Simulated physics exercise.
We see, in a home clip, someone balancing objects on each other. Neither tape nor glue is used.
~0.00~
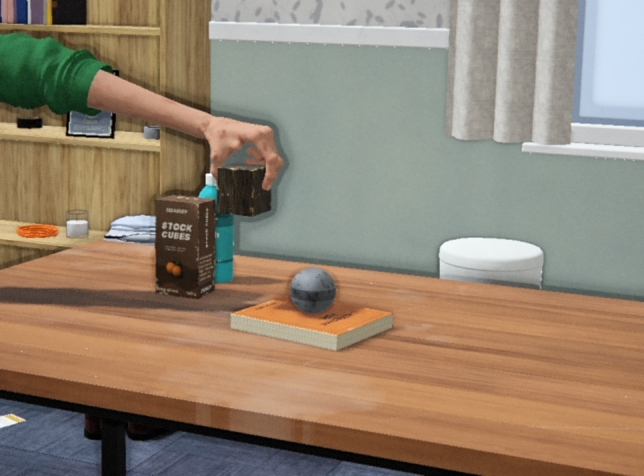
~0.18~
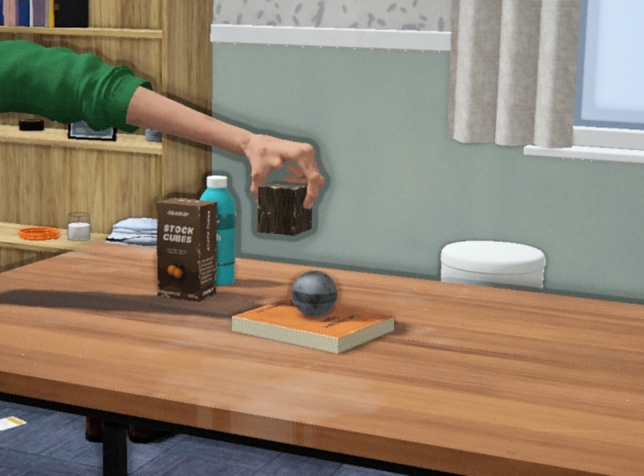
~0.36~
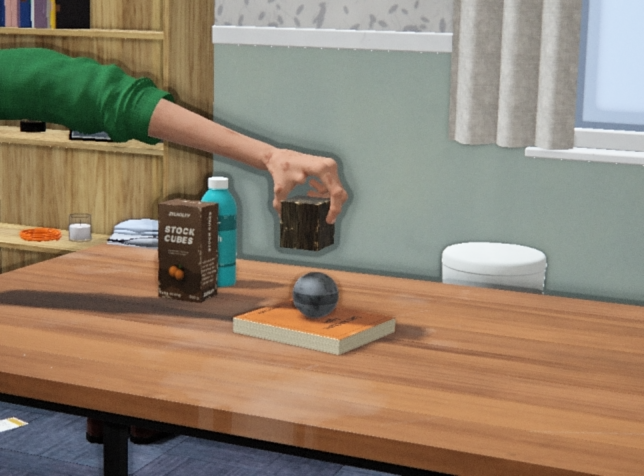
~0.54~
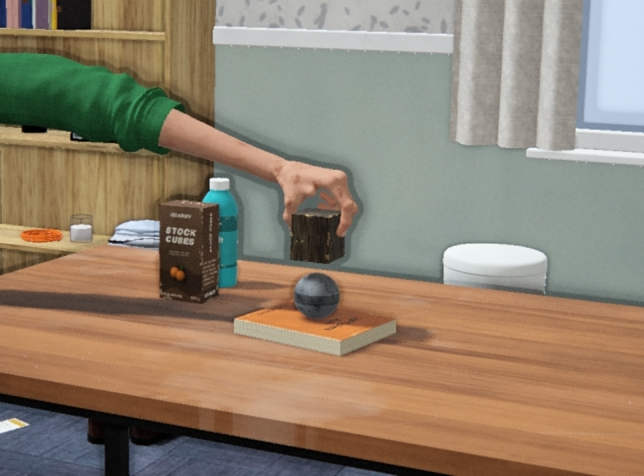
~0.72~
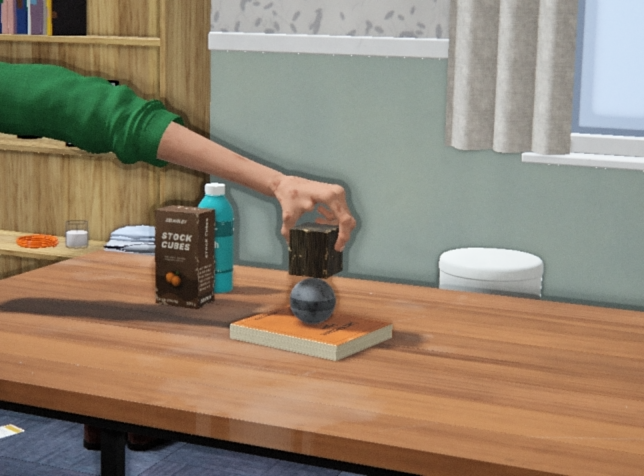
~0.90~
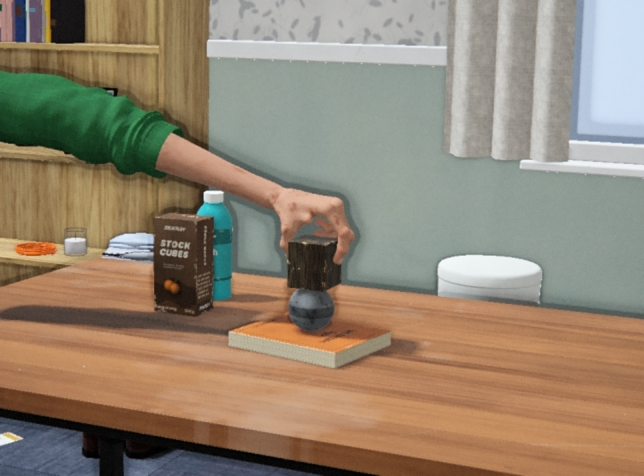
A hand carries a black block to the right and lowers it onto a gray ball.
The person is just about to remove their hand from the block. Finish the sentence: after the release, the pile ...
After the release, the pile tumbles.
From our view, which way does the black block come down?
As we see it, to our right.
By 1.40 s, black block now fallen.
By 1.50 s, things are still on the move.
By 1.60 s, as before.
By 2.10 s, nothing new.
When it is over (4.0 s), fallen, black block; the other 4 as before. End places, in pixels of the last picture, black block near (465, 344). The pile gives way.
